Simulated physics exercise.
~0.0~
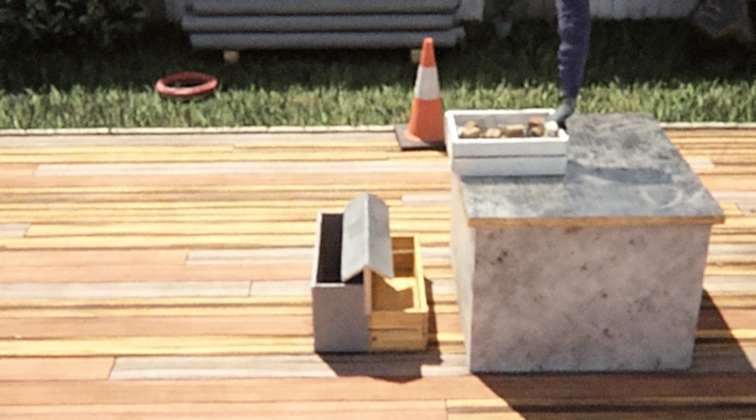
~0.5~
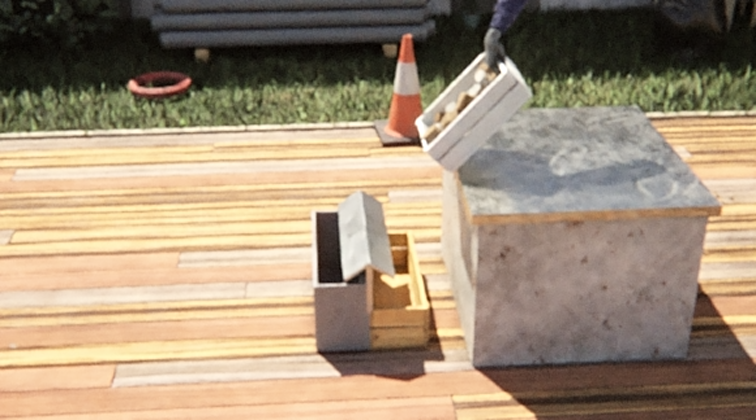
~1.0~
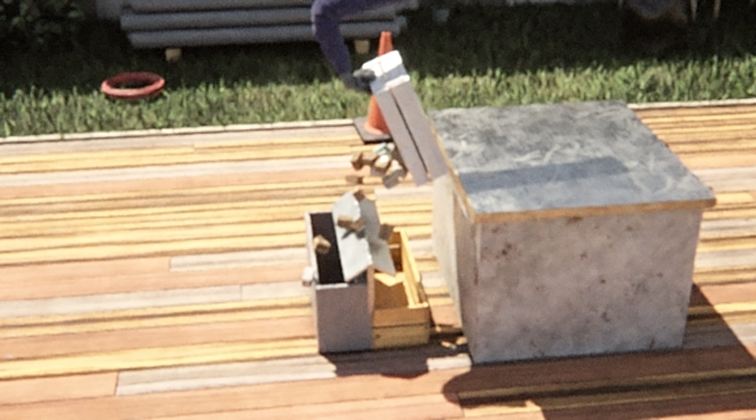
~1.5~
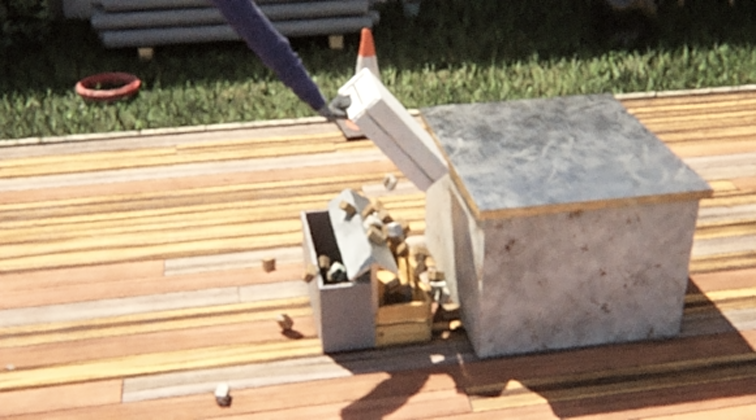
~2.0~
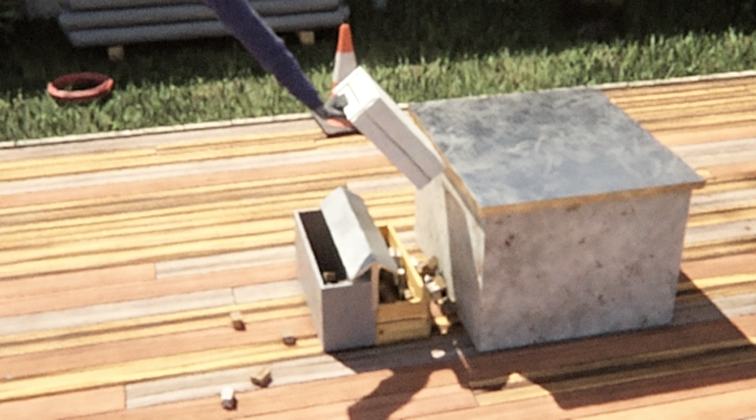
Gloved hand tipping a white tote off a bench, spilling small brown chunks over a roof-shaped splitter into two tubs and onto decking.
